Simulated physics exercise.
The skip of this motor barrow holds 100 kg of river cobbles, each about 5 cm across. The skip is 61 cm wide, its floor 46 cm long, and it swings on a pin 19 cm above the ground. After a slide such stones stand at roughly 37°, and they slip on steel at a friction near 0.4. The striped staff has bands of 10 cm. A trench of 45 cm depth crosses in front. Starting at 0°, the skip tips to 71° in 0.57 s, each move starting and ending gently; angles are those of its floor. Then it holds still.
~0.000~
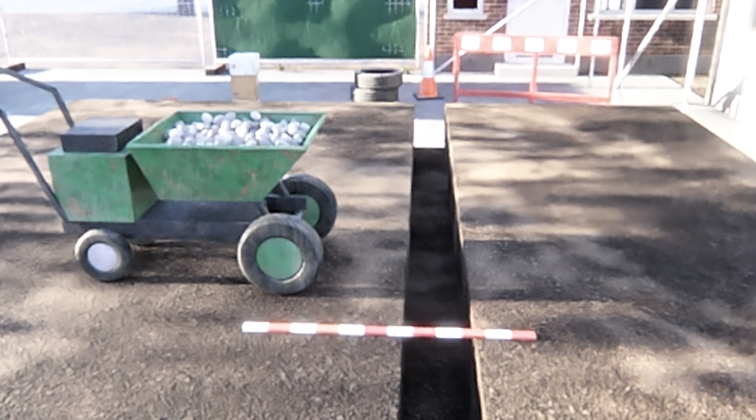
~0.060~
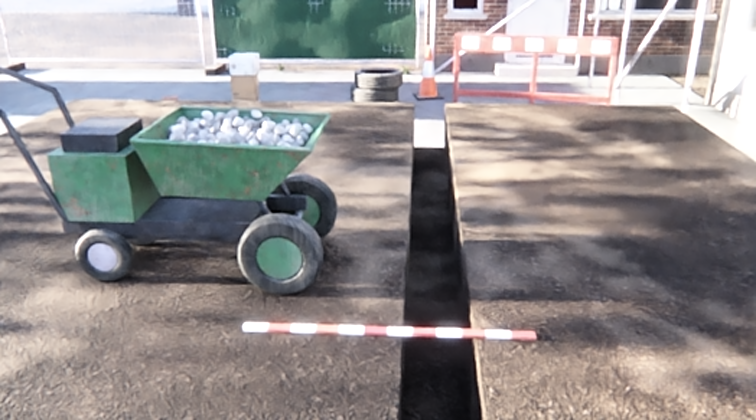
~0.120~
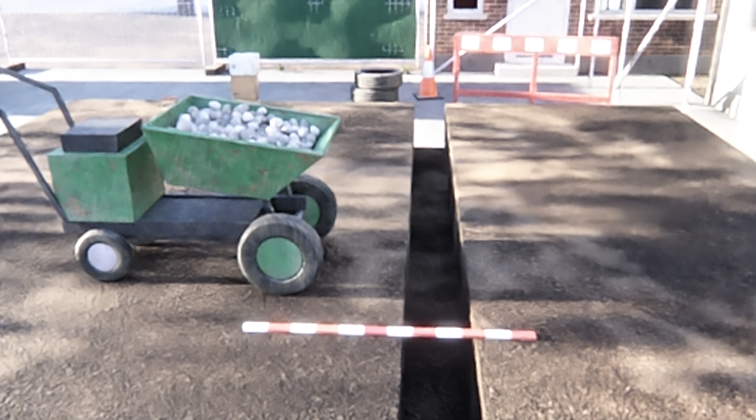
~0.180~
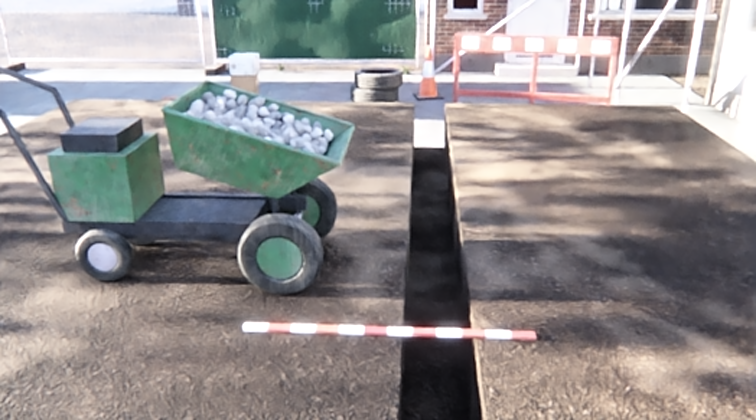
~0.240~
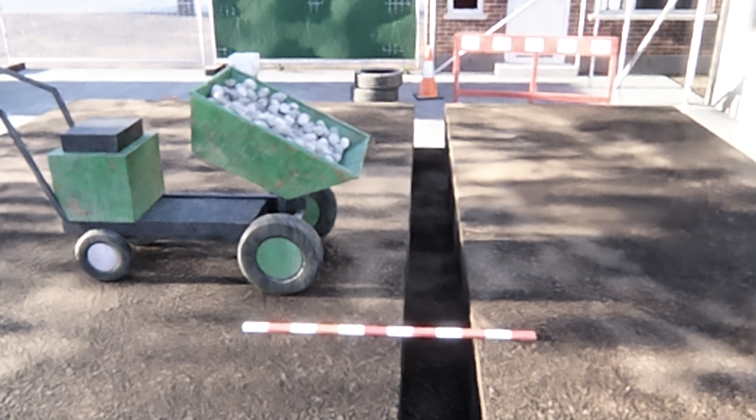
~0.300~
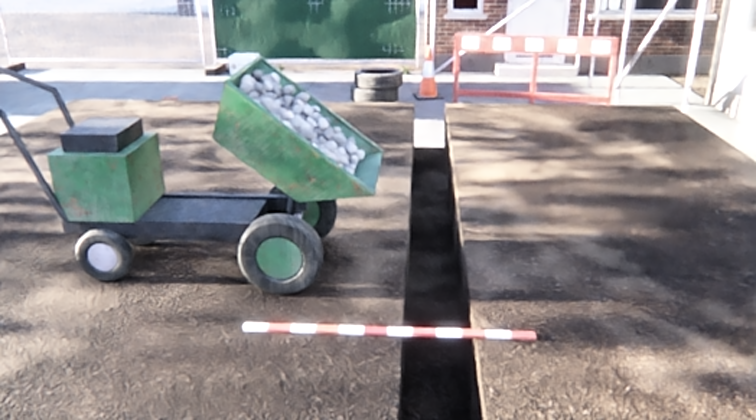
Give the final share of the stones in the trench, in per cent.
Some 65 per cent of it.
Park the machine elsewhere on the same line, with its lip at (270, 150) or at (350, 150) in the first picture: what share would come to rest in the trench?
Near 90 per cent from the first place, 20 from the second.
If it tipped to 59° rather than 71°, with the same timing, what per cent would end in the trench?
In that case some 65 per cent.
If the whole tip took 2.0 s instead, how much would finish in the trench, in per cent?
It would be near 95 per cent.
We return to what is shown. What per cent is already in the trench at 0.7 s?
Some 35 per cent.
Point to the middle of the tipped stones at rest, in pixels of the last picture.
Around (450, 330).
After 0.4 s the floor is at 60°; 100 % in the skip; the foremost stones are at (386, 206).
After 0.7 s the floor is at 71°; 64 % in the skip, 35 % in the trench, 1 % past the trench; the foremost stones are at (473, 272).
After 1.0 s the floor is at 71°; 5 % in the skip, 60 % in the trench, 35 % past the trench; the foremost stones are at (637, 267).
After 3.0 s the floor is at 71°; 0 % in the skip, 65 % in the trench, 35 % past the trench; the foremost stones are past the picture's edge.
